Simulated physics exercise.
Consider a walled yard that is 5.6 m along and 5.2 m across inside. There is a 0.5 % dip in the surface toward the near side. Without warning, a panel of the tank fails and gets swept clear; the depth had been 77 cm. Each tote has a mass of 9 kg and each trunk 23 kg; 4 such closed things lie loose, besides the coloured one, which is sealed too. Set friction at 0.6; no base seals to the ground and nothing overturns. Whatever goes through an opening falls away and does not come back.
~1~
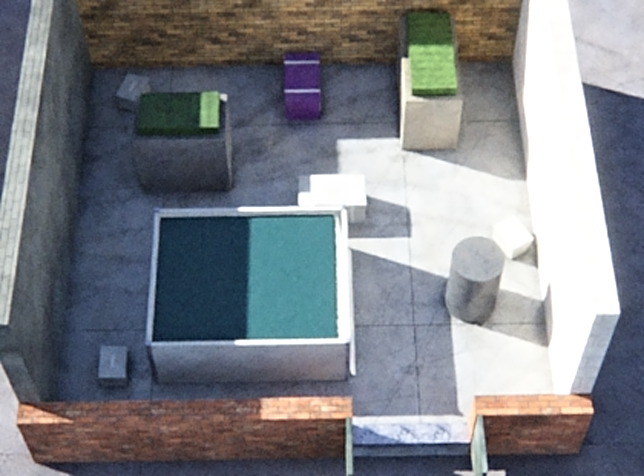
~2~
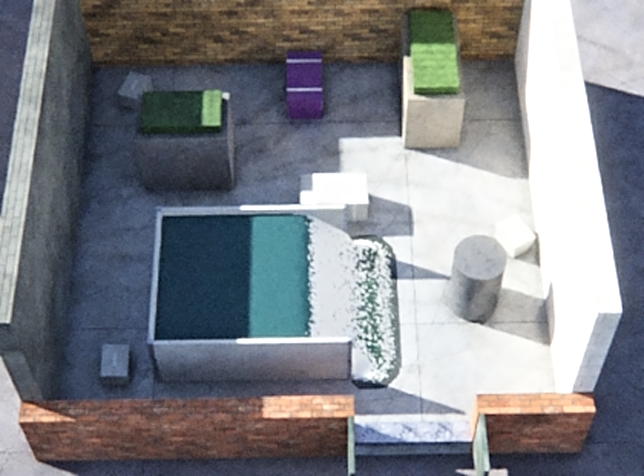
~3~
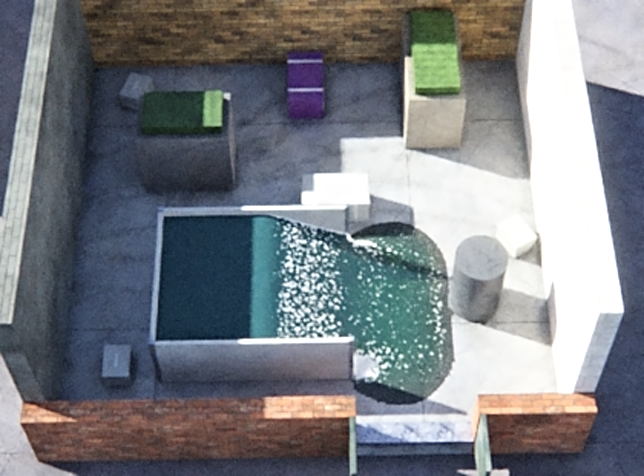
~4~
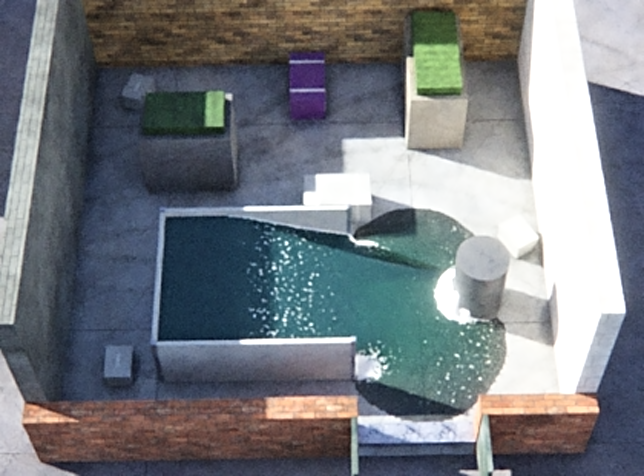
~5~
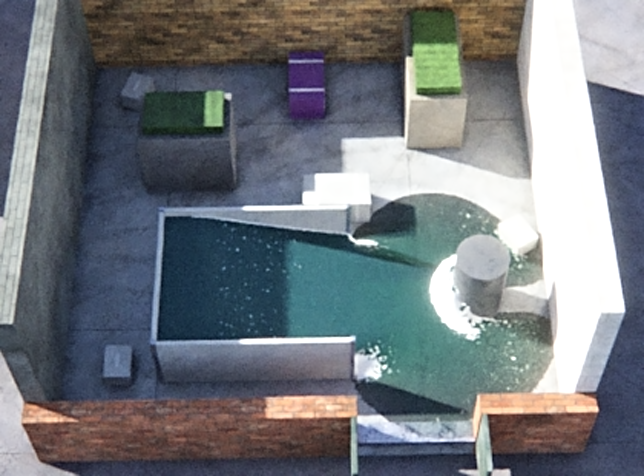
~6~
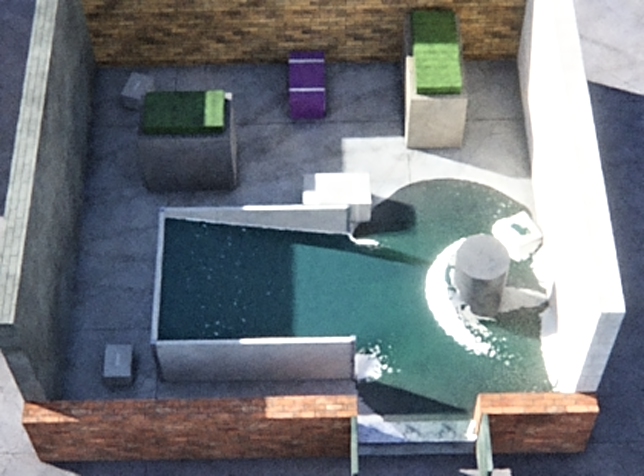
In a walled yard, water pours rightward from an open-sided tank and surges around a grey cylinder.
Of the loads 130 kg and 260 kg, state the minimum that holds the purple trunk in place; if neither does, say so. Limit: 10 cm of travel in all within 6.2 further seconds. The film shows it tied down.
Light suffices.
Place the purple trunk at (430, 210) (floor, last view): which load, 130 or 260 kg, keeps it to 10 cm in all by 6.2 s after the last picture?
Lab note - result: Lighter mass suffices.
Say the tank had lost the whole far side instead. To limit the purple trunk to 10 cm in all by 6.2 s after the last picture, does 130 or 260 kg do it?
In that case, it takes the heavy one.
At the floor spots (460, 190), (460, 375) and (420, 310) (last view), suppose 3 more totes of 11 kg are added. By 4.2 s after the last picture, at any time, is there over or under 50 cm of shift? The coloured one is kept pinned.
Going through them in that order, the answers are too far, too far and too far.
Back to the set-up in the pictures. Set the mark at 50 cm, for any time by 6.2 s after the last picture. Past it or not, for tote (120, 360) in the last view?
Result: Below threshold.
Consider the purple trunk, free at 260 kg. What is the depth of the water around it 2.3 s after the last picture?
About 3 cm.
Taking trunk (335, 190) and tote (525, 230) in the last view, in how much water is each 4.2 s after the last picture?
First about 7 cm, second about 26 cm.
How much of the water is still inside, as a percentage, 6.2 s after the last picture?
Around 76 per cent of the water is still in there.
Then, 0.6 s after the last picture the purple trunk would be 0 cm from its start with 130 kg and 0 cm from its start with 260 kg; 0 cm of water round it then.
Then, 2.3 s after the last picture the purple trunk would be 0 cm from its start with 130 kg and 0 cm from its start with 260 kg; 3 cm of water round it then.
Then, 4.2 s after the last picture the purple trunk would be 0 cm from its start with 130 kg and 0 cm from its start with 260 kg; 8 cm of water round it then.
Then, 6.2 s after the last picture the purple trunk would be 0 cm from its start with 130 kg and 0 cm from its start with 260 kg; 6 cm of water round it then.
